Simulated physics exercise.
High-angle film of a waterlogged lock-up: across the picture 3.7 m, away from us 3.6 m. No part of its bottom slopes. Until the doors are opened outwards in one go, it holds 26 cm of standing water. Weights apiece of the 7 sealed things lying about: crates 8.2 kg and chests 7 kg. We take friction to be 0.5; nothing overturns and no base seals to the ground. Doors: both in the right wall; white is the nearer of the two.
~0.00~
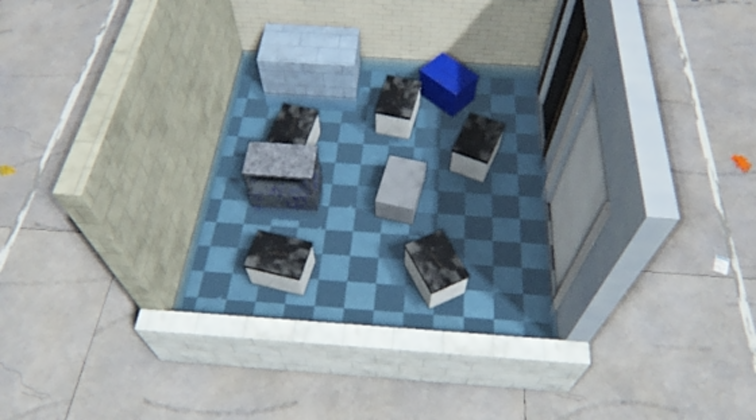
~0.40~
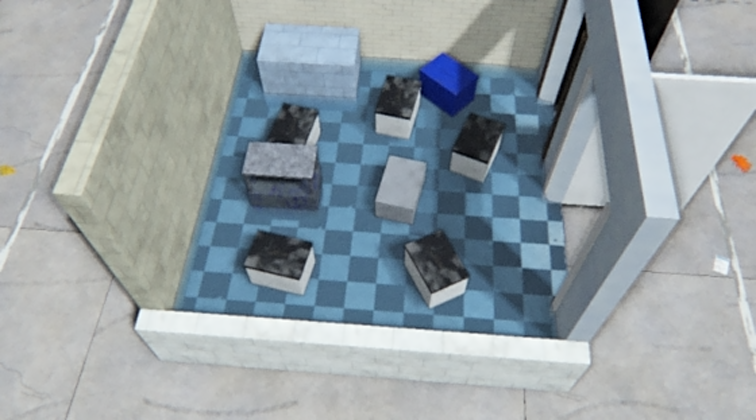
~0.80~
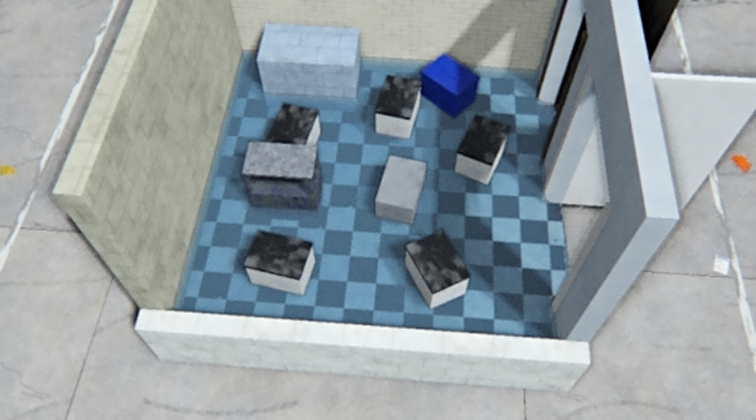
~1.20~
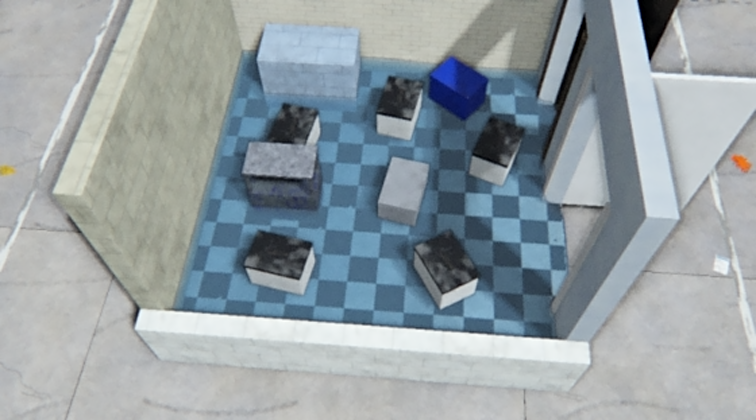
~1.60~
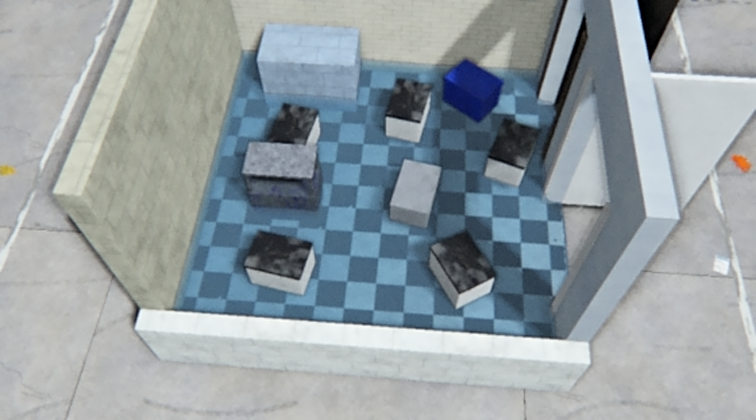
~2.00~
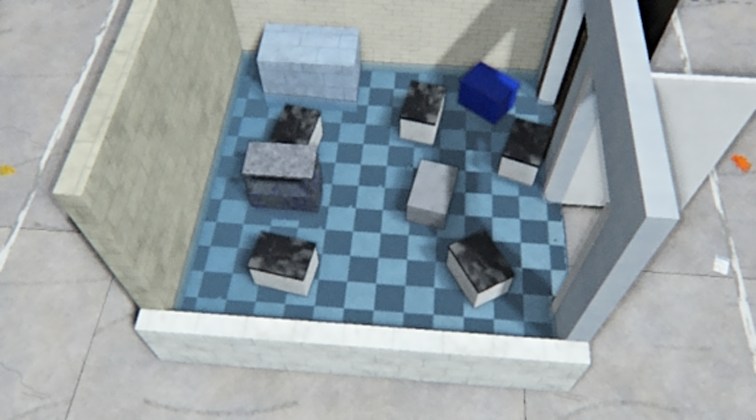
The video shows a flooded, walled room from above as two doors in the right wall swing outward. The right-hand dark-topped crate drifts slightly right, followed by the blue chest and three other boxes, while those at left barely move.
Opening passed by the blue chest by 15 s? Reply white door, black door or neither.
Reply: Black door.
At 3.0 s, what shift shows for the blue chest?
Close to 100 cm.
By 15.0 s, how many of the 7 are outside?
I get 7 in all.
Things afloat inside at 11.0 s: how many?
My tally comes to 2.
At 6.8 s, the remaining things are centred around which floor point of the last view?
Mean position: Approximately (416, 217).
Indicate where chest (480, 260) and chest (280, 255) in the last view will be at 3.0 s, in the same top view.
Somewhere around (535, 253) and (318, 257).
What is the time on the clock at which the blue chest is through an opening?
Somewhere near 3.5 s.
After 3.0 s the blue chest is near (536, 89), 1.0 m from its start, afloat; 0 of 7 are out; 7 afloat.
After 6.8 s the blue chest has gone out by the black door; 5 of 7 are out; 2 afloat.
After 11.0 s the blue chest has gone out by the black door; 5 of 7 are out; 2 afloat.
After 15.0 s the blue chest has gone out by the black door; 7 of 7 are out; 0 afloat.
